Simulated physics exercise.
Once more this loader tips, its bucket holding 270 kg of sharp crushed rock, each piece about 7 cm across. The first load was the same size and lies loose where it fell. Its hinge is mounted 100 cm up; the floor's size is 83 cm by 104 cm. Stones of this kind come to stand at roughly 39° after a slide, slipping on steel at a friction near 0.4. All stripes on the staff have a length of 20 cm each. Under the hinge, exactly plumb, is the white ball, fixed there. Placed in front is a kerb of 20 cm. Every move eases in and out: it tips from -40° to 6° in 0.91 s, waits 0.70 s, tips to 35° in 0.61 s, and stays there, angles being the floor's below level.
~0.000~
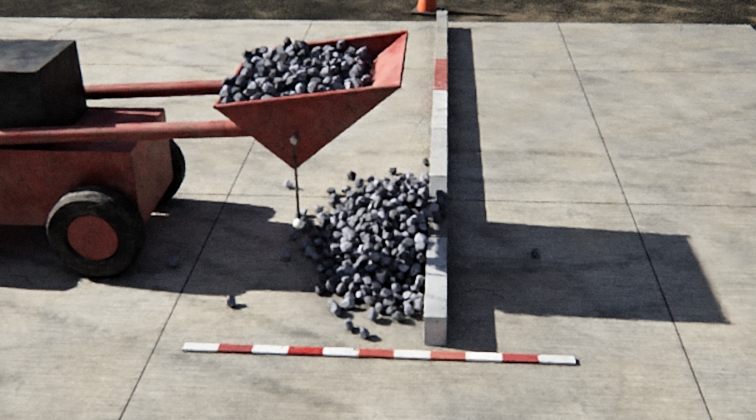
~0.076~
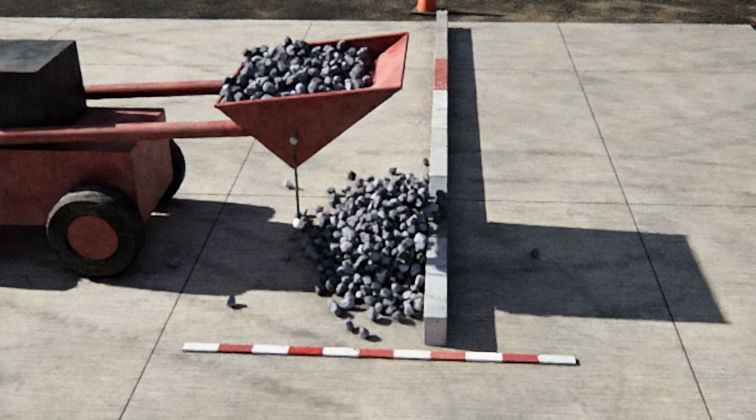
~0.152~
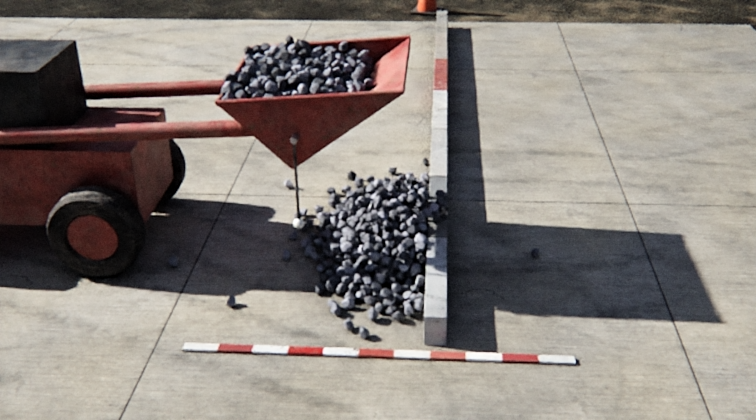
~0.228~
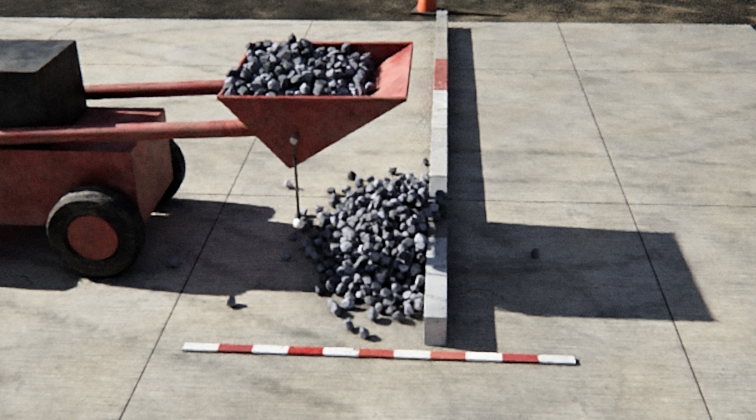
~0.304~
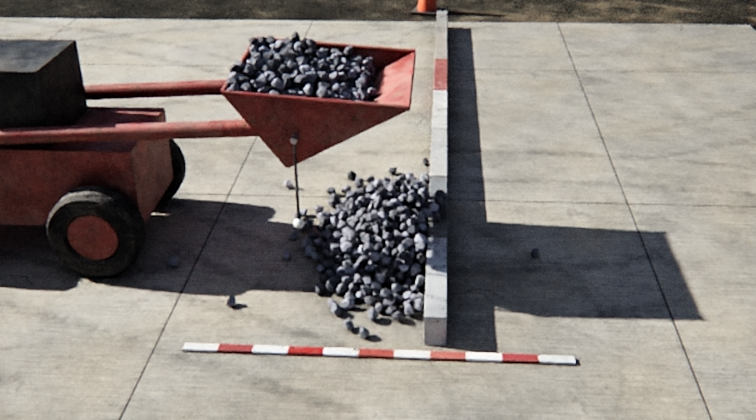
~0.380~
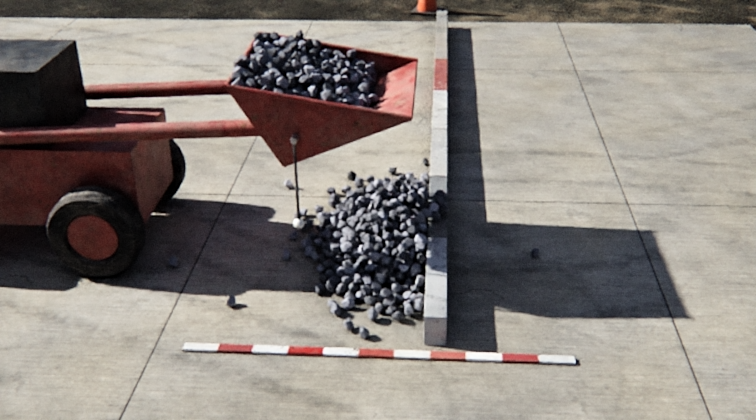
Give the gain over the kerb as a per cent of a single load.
38 %.
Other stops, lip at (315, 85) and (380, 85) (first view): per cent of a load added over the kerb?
0 %, then 20 %.
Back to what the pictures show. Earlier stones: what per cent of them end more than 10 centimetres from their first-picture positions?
0 per cent.
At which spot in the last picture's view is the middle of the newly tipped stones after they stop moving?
Their centre rests close to (424, 221).
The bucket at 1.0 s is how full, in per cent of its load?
100 %.
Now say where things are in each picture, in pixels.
The bucket is at -40°, its lip at (400, 86); the top of the load is at (306, 51). The earlier load is highest near (391, 212), 29 cm above ground level, 100 % on this side of the kerb, in the first frame.
The bucket is at -39°, its lip at (401, 87); the top of the load is at (306, 51); the stones move at 0.1 m/s on average, in the second frame.
The bucket is at -37°, its lip at (404, 92); the top of the load is at (290, 51); the stones move at 0.2 m/s on average, in the third frame.
The bucket is at -33°, its lip at (407, 99); the top of the load is at (282, 48); the stones move at 0.2 m/s on average, in the fourth frame.
The bucket is at -28°, its lip at (410, 108); the top of the load is at (281, 46); the stones move at 0.2 m/s on average, in the fifth frame.
The bucket is at -23°, its lip at (412, 119); the top of the load is at (271, 44); the stones move at 0.3 m/s on average, in the sixth frame.
After 0.7 s the floor is at -1°; in per cent of one load, 100 in the bucket, 100 on this side of the kerb; the foremost stones are at (450, 212).
After 1.0 s the floor is at 6°; in per cent of one load, 100 in the bucket, 100 on this side of the kerb; the foremost stones are at (450, 212).
After 2.7 s the floor is at 35°; in per cent of one load, 36 in the bucket, 155 on this side of the kerb, 9 over the kerb; the foremost stones are at (498, 233).
After 5.2 s the floor is at 35°; in per cent of one load, 0 in the bucket, 162 on this side of the kerb, 38 over the kerb; the foremost stones are at (592, 238). Net gain over the kerb, 38.
